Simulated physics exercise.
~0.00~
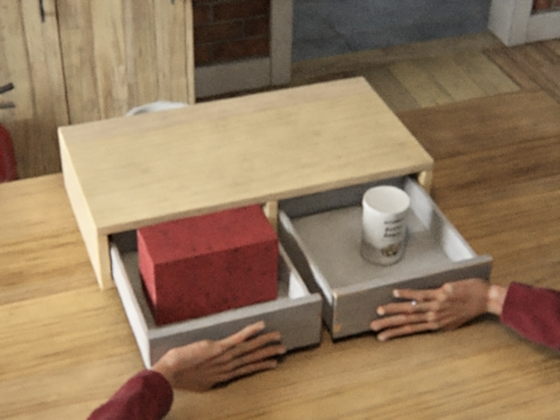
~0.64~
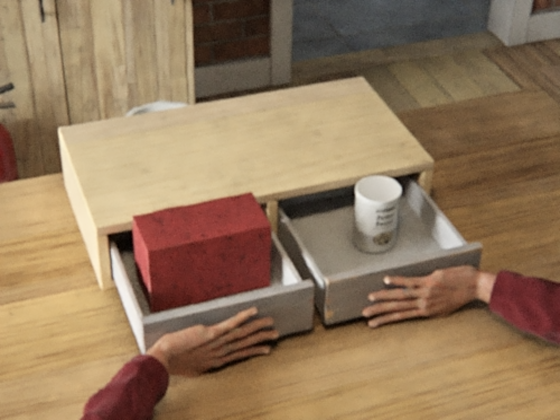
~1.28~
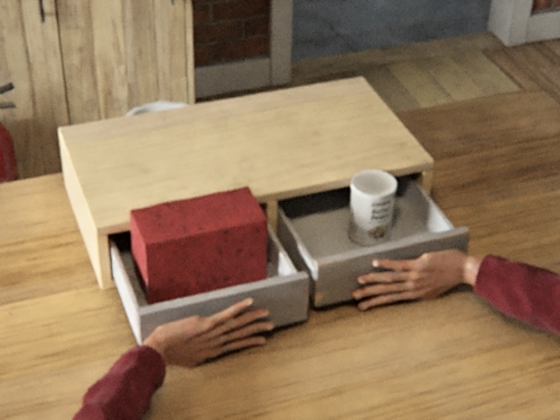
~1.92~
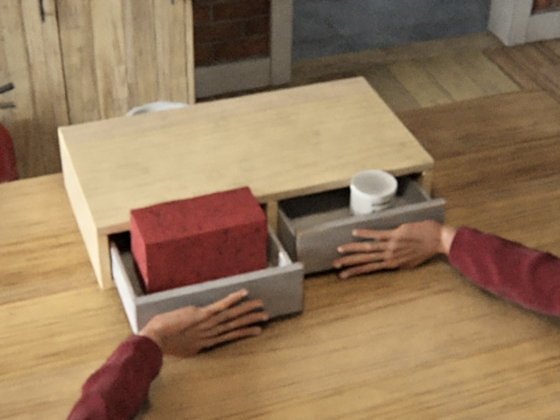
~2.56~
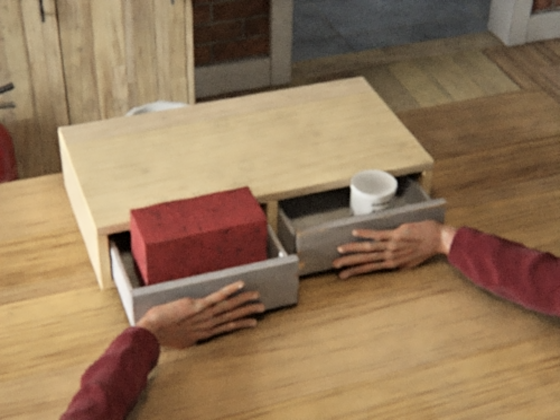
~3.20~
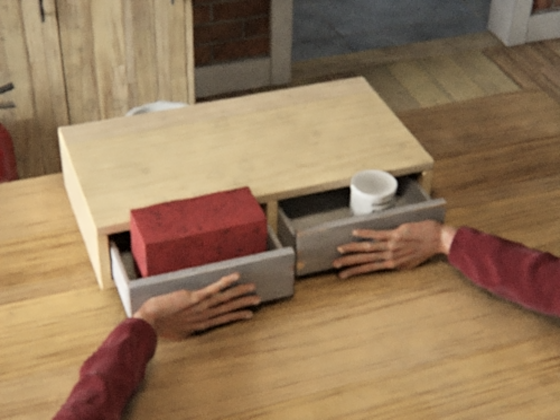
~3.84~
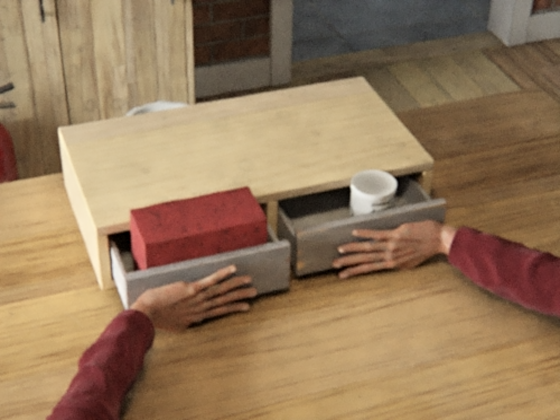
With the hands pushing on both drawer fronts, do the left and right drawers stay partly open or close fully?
Both stay partly open. The right drawer stops short with the white cup at the cabinet's edge, and the left one, with the tall red block in it, does not close either.
Two hands pushing in a low cabinet's drawers, one holding a red block, the other a white cup, both still partly open.
